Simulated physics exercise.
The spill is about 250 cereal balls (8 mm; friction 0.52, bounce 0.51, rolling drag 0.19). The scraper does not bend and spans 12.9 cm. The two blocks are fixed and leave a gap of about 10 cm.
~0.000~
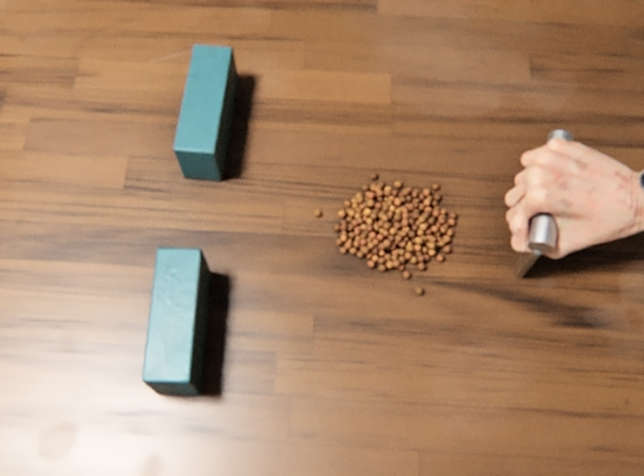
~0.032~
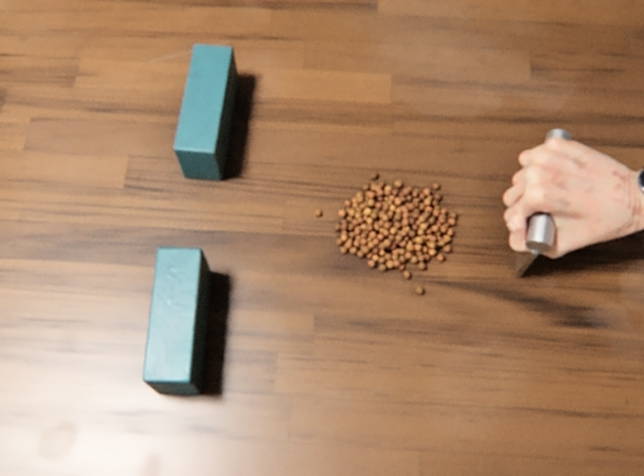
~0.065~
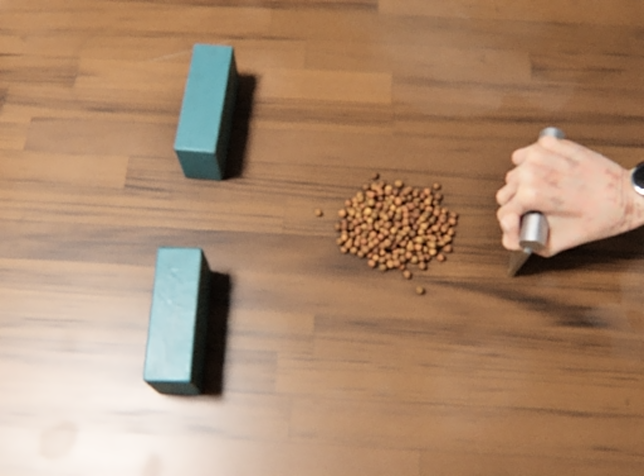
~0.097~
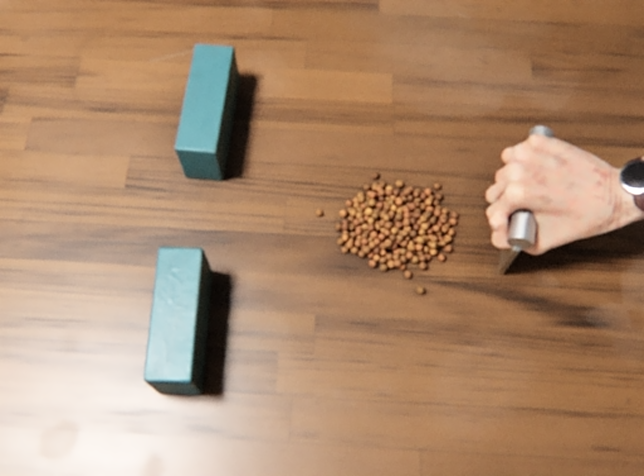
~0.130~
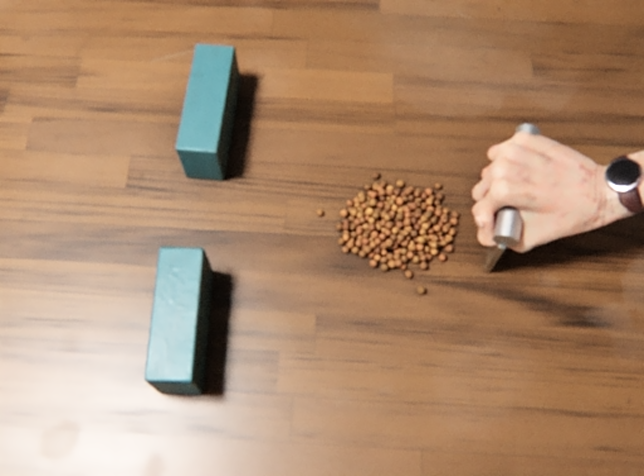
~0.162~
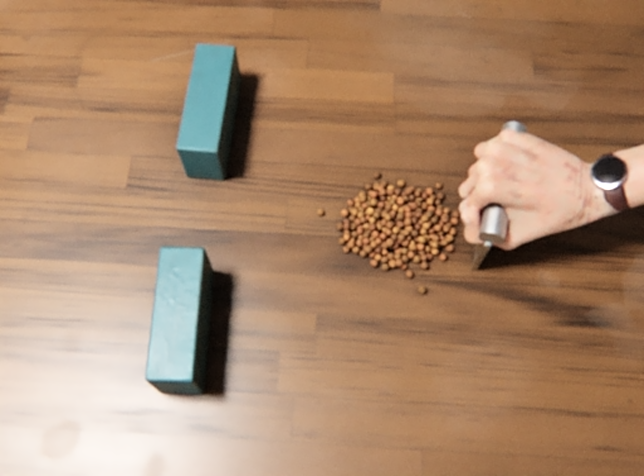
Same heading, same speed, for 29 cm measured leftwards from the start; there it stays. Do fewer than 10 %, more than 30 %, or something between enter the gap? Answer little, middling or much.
In or through the gap: Middling.
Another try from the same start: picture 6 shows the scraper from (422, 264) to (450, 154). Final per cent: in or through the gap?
Through 40.
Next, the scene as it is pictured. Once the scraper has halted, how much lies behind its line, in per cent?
Some 30 per cent.
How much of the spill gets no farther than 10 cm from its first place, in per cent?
Some 20 per cent.
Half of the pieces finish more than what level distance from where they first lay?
Roughly 18 cm.
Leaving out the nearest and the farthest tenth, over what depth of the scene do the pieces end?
Roughly 16 cm.
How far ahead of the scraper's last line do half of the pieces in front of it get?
Some 3 cm.
After 0.44 s, scraper 17 cm from its start, spill 13 cm wide; held up before the blocks 100 %.
Then, at 0.73 s, scraper 28 cm from its start, spill 17 cm wide; in or through the gap 10 %, held up before the blocks 90 %.
After 0.97 s, scraper 29 cm from its start, spill 18 cm wide; in or through the gap 15 %, held up before the blocks 85 %.
In the end, at 1.2 s, in or through the gap 15 %, round the near block 0 %, round the far block 0 %, held up before the blocks 85 %.
